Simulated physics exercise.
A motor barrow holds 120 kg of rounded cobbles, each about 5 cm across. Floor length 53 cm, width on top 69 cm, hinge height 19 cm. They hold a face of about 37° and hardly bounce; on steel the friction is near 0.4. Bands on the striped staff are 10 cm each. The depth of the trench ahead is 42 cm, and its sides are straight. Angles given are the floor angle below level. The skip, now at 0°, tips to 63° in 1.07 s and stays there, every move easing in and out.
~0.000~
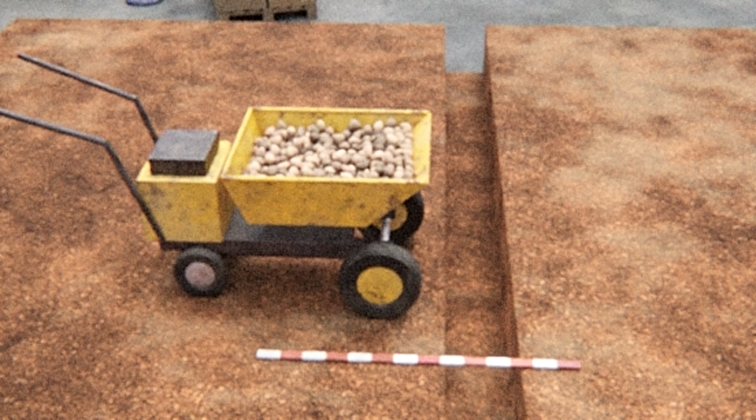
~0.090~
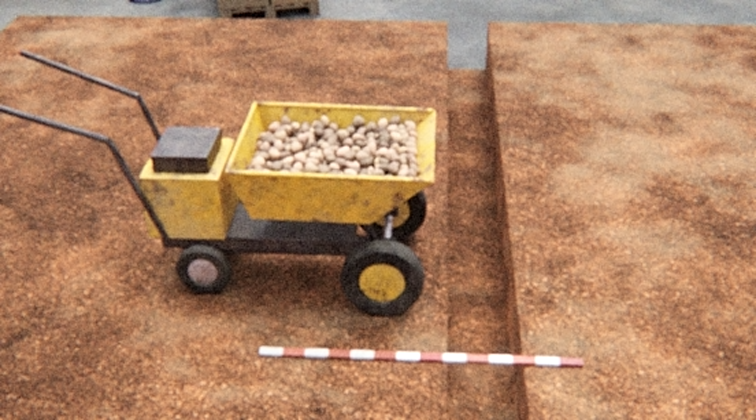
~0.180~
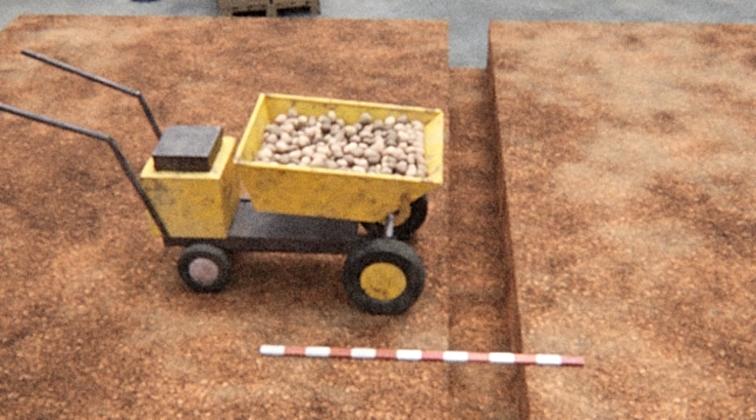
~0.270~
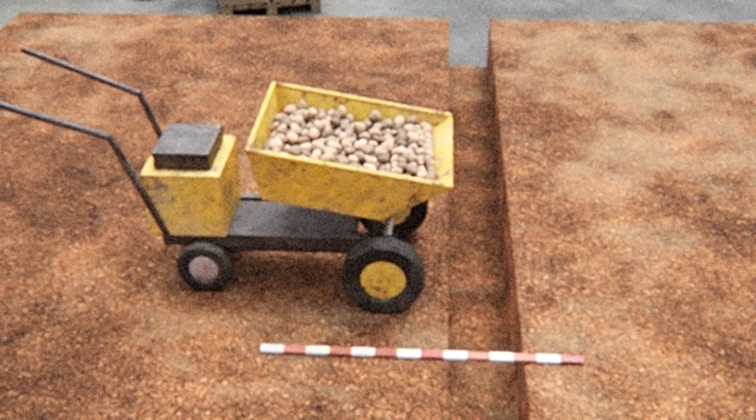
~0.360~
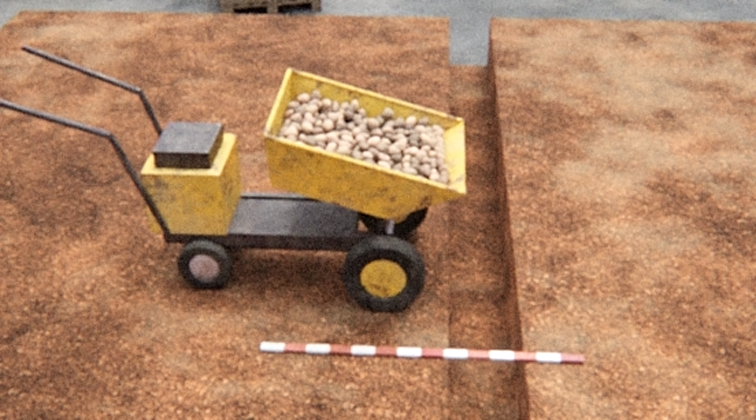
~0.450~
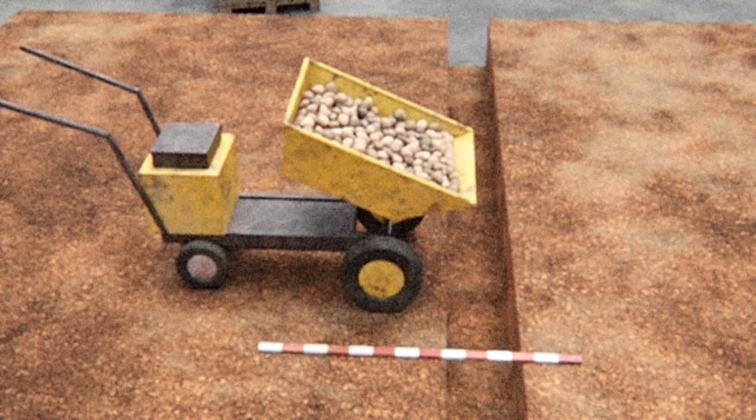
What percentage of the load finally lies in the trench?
About 20 per cent.
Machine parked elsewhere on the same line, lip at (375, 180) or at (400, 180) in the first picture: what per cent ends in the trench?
Roughly 75 in a hundred from the first, 45 in a hundred from the second.
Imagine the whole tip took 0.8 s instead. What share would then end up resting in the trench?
It would be near 20 percent.
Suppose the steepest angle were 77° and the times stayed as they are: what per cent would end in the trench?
It would be near 20 per cent.
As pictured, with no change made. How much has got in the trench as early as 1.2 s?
I'd put it near 0 per cent.
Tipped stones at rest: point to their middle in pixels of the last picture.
At about pixel (559, 272) in the last view.
After 0.8 s the floor is at 53°; 100 % in the skip; the foremost stones are at (494, 215).
After 1.2 s the floor is at 63°; 70 % in the skip, 1 % in the trench, 29 % past the trench; the foremost stones are at (570, 268).
After 1.5 s the floor is at 63°; 27 % in the skip, 2 % in the trench, 71 % past the trench; the foremost stones are at (674, 277).
After 3.5 s the floor is at 63°; 0 % in the skip, 20 % in the trench, 80 % past the trench; the foremost stones are past the picture's edge.
